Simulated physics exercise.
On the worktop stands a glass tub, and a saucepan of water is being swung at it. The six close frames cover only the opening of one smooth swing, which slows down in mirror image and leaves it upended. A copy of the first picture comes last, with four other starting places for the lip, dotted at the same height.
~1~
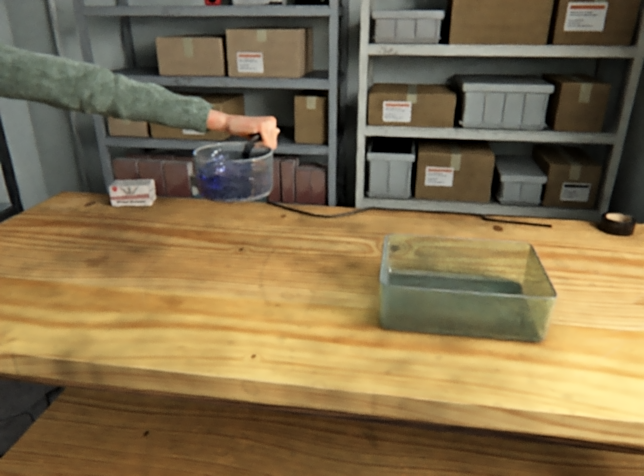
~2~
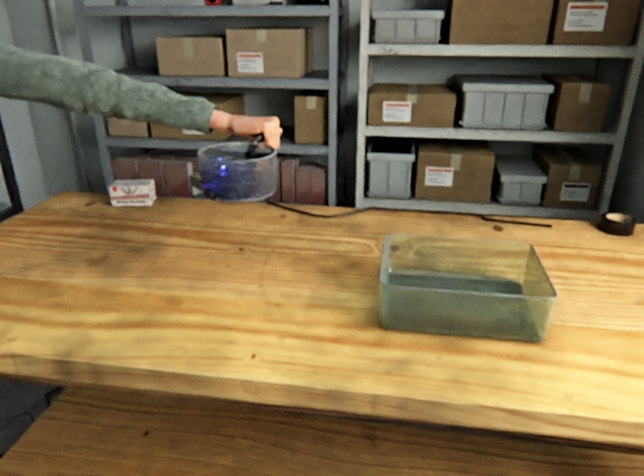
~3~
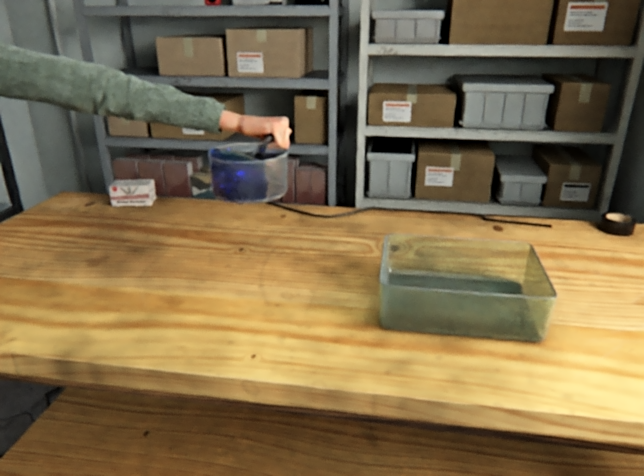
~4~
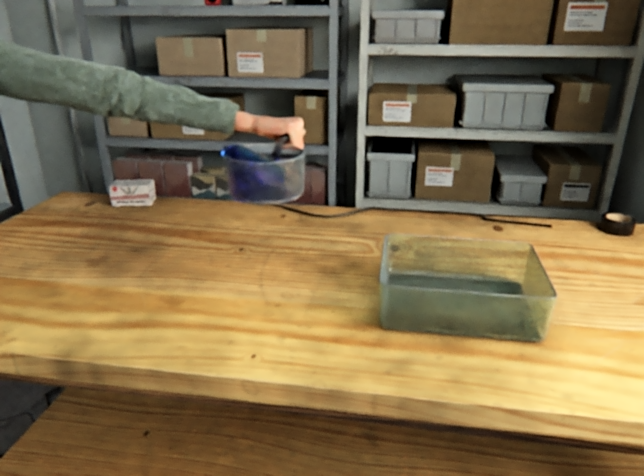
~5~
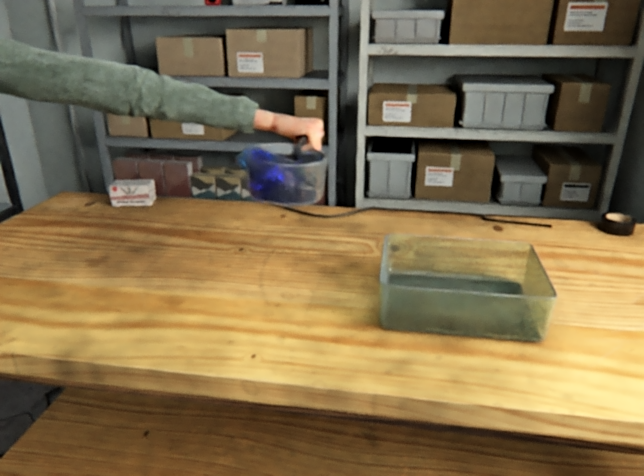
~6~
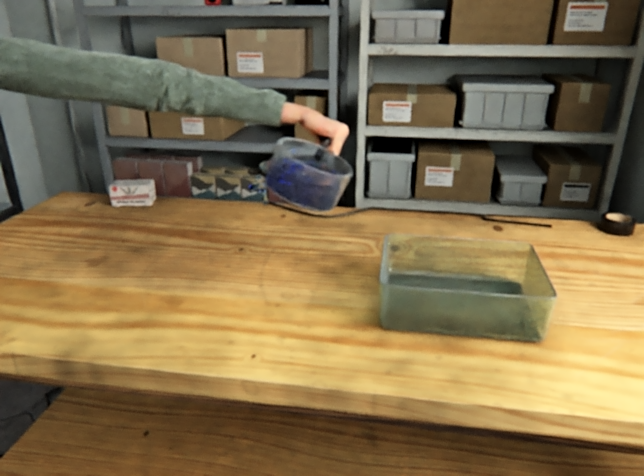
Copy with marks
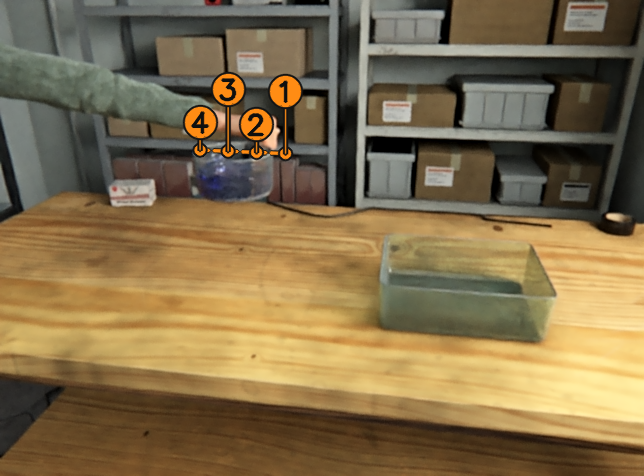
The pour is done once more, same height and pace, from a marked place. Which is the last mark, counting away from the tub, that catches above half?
The limit is 3.
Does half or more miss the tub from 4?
Yes, it does.
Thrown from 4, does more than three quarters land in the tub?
No.
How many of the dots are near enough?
Three of the four.
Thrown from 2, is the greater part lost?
No, that is safe.
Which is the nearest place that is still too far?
4 it is.
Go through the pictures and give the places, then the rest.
In the first frame, upright, lip at (269, 152); tub from (379, 325) to (545, 340); nothing has left yet.
In the second frame, upright, lip at (273, 153); nothing has left yet.
In the third frame, upright, lip at (285, 153); nothing has left yet.
In the fourth frame, upright, lip at (302, 154); water is over the rim, down to (226, 153).
In the fifth frame, tipped about 5°, lip at (325, 158); water is over the rim, down to (246, 170).
In the sixth frame, tipped about 22°, lip at (351, 172); water is over the rim, down to (266, 204).
In orange, 1 at (285, 153); 2 at (256, 152); 3 at (228, 151); 4 at (200, 150).
For place 1, about 75 % lands in the tub, 7 % falls short and 18 % goes beside or beyond.
For place 2, about 72 % lands in the tub, 9 % falls short and 19 % goes beside or beyond.
For place 3, about 62 % lands in the tub, 26 % falls short and 12 % goes beside or beyond.
For place 4, about 31 % lands in the tub, 64 % falls short and 6 % goes beside or beyond.
